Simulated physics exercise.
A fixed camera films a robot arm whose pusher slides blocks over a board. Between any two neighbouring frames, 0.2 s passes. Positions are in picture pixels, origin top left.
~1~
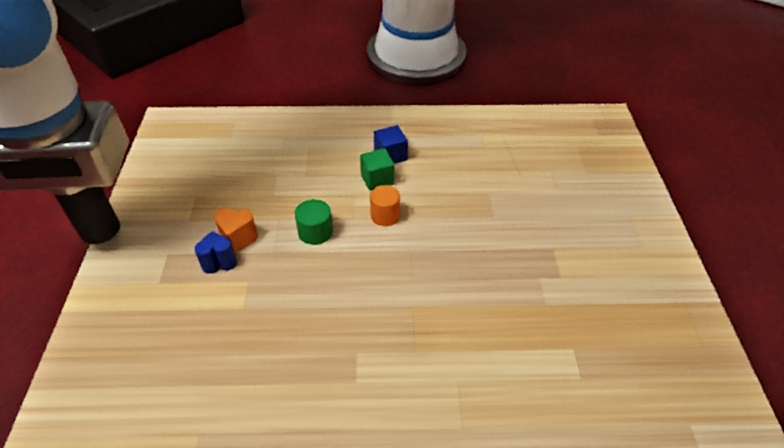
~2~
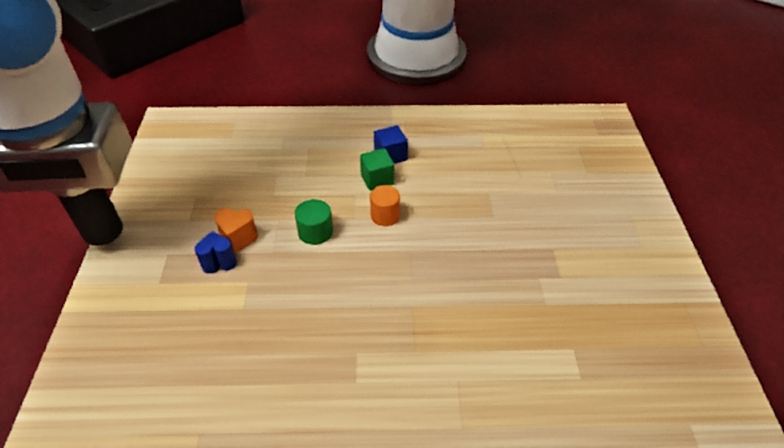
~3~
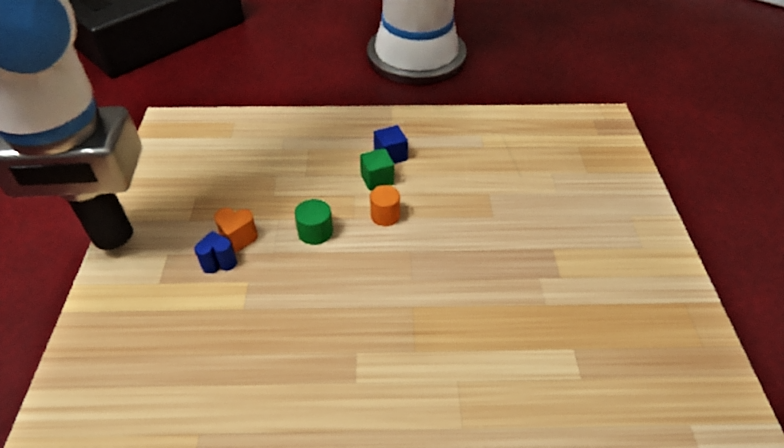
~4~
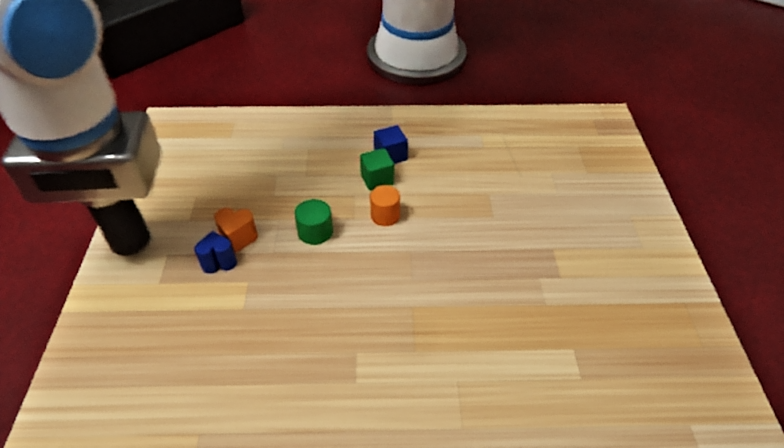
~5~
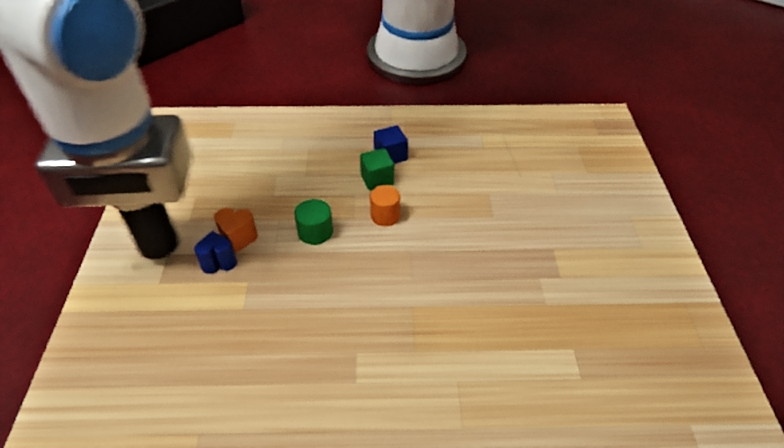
A robot arm moves right toward a blue heart on a wooden board, pushing nothing.
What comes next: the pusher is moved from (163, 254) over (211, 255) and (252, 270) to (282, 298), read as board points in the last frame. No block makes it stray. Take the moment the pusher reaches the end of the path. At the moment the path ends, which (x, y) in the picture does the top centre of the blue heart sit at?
Near (311, 286).
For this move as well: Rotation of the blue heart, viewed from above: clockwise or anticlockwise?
From the top: Counterclockwise.
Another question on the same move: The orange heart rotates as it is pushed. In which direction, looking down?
It rotates counterclockwise.
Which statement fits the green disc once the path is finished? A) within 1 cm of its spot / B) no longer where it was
(A)
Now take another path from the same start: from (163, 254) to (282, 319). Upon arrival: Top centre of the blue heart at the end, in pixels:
I think it will end close to (240, 246).
What follows on the original path. One third of the way, pusher (209, 245); blue heart (231, 248).
Two thirds of the way, pusher (249, 260); blue heart (274, 263); orange heart (245, 216), turned 25° anticlockwise.
At the end, pusher (280, 288); blue heart (311, 286), turned 25° anticlockwise; orange heart (245, 216), turned 25° anticlockwise; green disc not moved.
